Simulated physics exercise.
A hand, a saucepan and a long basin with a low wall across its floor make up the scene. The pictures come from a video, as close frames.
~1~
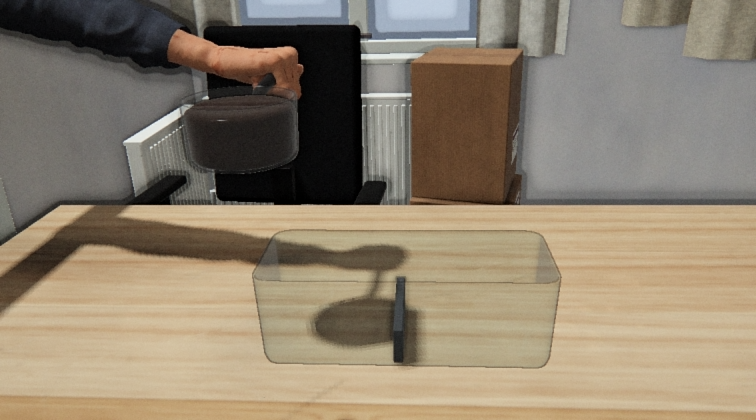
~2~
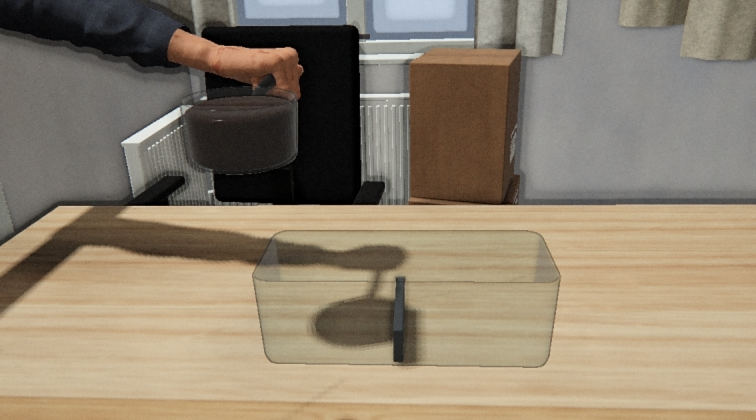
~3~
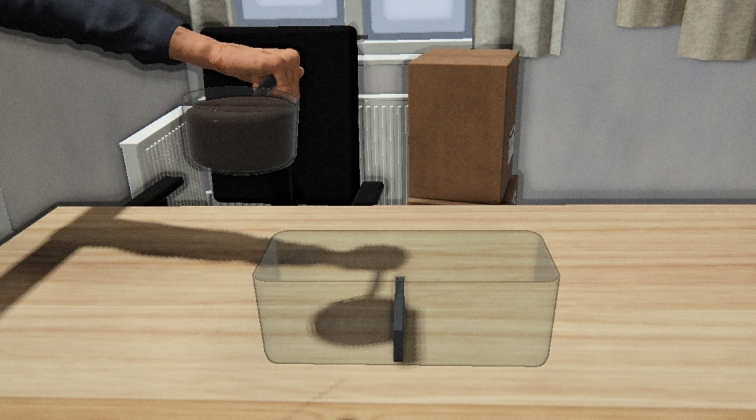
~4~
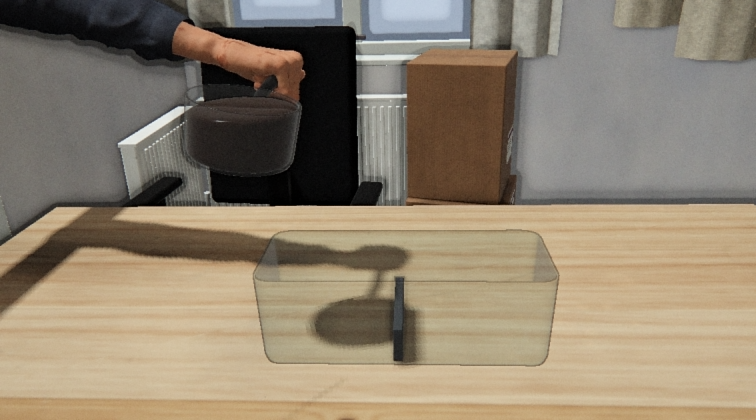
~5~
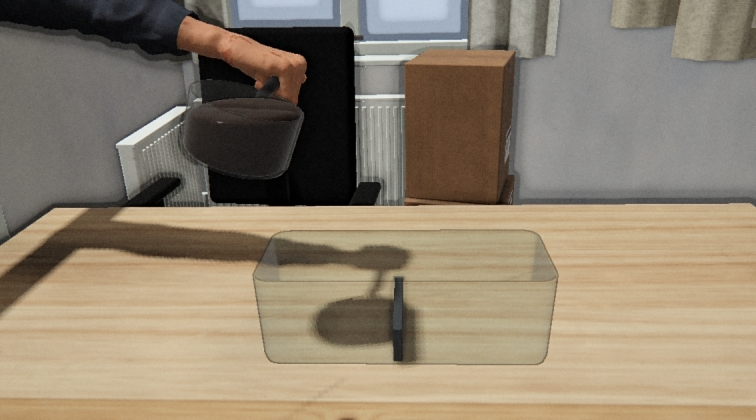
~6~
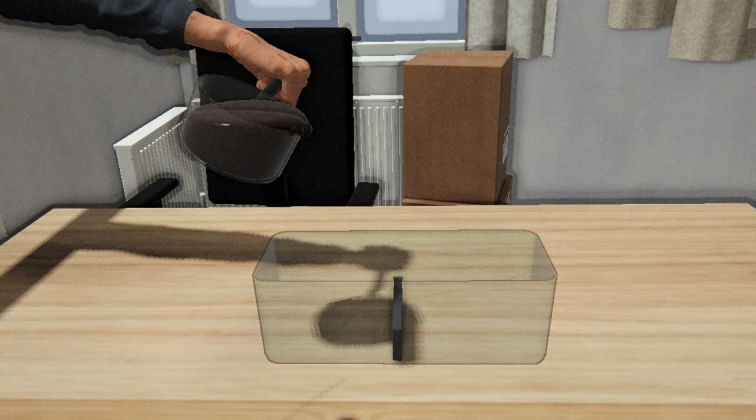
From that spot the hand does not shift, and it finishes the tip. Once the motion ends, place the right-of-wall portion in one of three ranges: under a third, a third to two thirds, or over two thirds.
The share right of the wall falls short of one third.
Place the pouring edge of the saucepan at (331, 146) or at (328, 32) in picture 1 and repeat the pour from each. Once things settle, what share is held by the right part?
25 and 70 in a hundred.
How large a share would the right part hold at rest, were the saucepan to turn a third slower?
It comes to near 5 per cent.
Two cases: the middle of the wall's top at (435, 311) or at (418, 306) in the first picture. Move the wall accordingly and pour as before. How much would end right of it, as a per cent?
Around 15 per cent for the first, around 10 per cent for the second.
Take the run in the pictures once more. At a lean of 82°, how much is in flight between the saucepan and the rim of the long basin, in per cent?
Roughly 45 percent.
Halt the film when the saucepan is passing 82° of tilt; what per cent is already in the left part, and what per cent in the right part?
Left about 20, right about 0.
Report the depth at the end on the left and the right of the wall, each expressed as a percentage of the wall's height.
About 70 left, about 0 right.
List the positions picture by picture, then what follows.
The first frame shows tilt 0°; pouring edge (294, 98); surface from (189, 107) to (294, 106); the long basin's rim runs from (264, 255) to (551, 256); the wall's top is at (400, 303).
The second frame shows tilt 1°; pouring edge (295, 100); surface from (190, 107) to (294, 106).
The third frame shows tilt 5°; pouring edge (297, 104); surface from (191, 106) to (296, 108).
The fourth frame shows tilt 11°; pouring edge (300, 111); surface from (192, 107) to (297, 109).
The fifth frame shows tilt 19°; pouring edge (302, 119); surface from (192, 109) to (302, 112); 1 per cent is over the edge.
The sixth frame shows tilt 28°; pouring edge (302, 130); surface from (191, 111) to (301, 120); 4 per cent is over the edge.
A moment on, the tilt is 82° and 39 per cent is still to pour, 18 is left of the wall and 0 right of it.
Next, the tilt is 95° and 11 per cent is still to pour, 77 is left of the wall and 1 right of it.
Then the tilt is 95° and 3 per cent is still to pour, 90 is left of the wall and 2 right of it.
Later the tilt is 95° and 1 per cent is still to pour, 94 is left of the wall and 3 right of it.
Finally, 96 per cent lies left of the wall, 3 right of it and 1 outside.
